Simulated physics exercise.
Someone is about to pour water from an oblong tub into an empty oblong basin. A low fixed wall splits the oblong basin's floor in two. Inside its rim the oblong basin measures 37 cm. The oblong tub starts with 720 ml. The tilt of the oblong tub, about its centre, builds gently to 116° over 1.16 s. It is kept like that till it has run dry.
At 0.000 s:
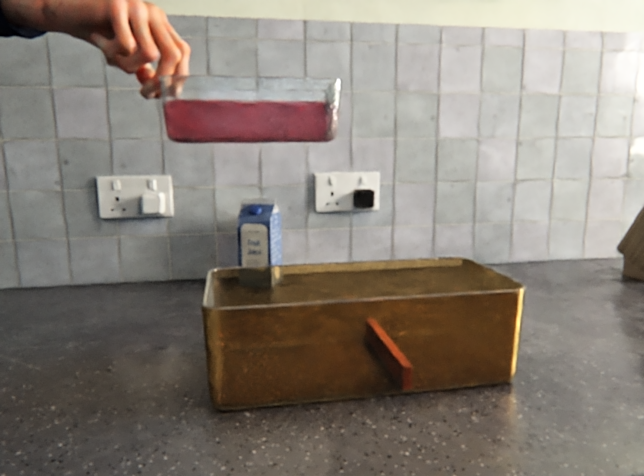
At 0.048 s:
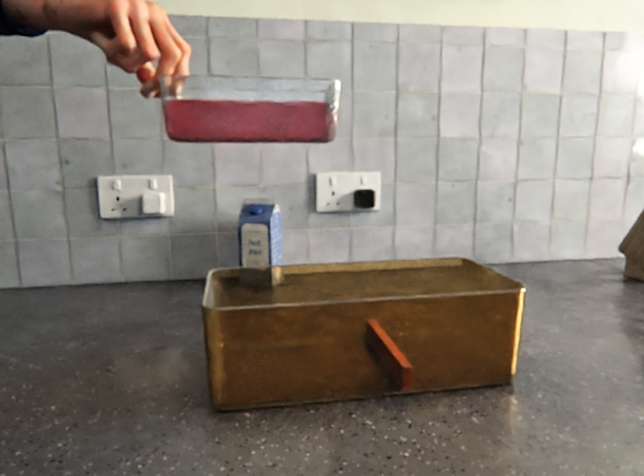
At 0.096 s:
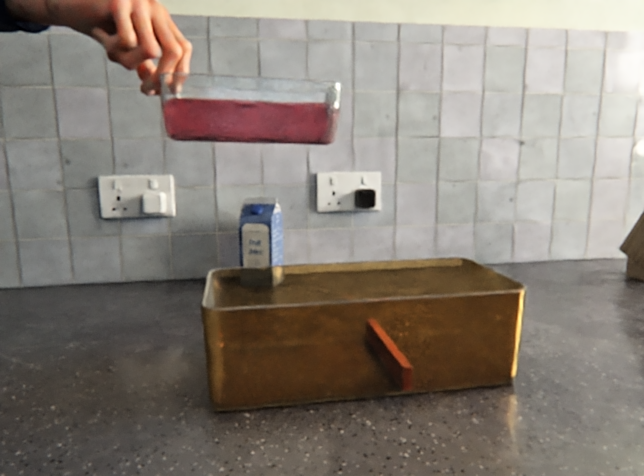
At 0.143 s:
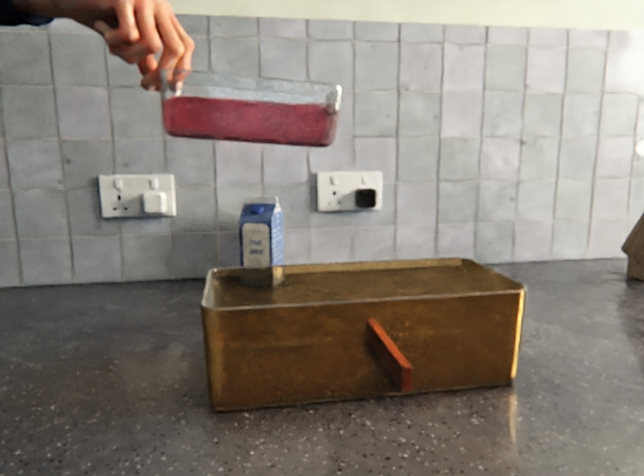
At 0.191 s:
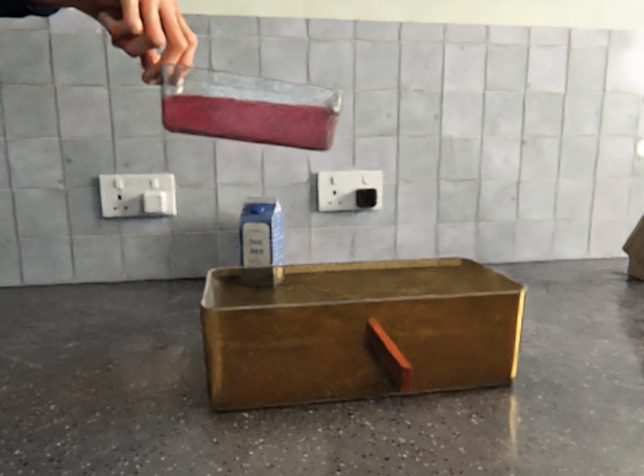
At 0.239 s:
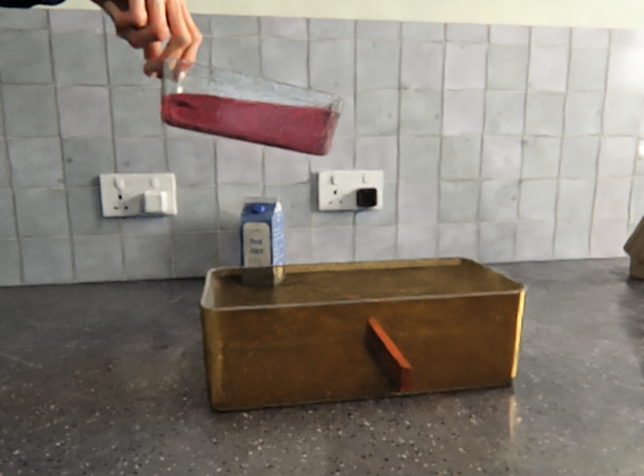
A hand tilts a clear tub of red liquid gently rightward above a brass-coloured basin.
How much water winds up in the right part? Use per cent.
About 48 per cent.
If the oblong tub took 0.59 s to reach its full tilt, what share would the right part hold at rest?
Then about 30 per cent.
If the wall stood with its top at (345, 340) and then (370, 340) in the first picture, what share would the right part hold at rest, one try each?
First 70, then 60 per cent.
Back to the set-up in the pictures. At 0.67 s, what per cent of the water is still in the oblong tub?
Near 24 in a hundred.
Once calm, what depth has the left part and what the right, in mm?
Some 10 mm on the left and 16 mm on the right.
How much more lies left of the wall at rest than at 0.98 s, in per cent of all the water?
Near 10 in a hundred.
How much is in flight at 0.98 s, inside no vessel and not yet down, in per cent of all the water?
Near 8 in a hundred.
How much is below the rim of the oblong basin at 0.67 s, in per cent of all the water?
Some 20 per cent.
After 0.67 s the tilt is 71° and 25 per cent is still to pour, 4 is left of the wall and 16 right of it.
After 0.98 s the tilt is 109° and 3 per cent is still to pour, 36 is left of the wall and 50 right of it.
After 1.30 s the tilt is 116° and 0 per cent is still to pour, 47 is left of the wall and 48 right of it.
After 1.66 s the tilt is 116° and 0 per cent is still to pour, 47 is left of the wall and 48 right of it.
In the end 47 per cent lies left of the wall, 48 right of it and 4 outside.
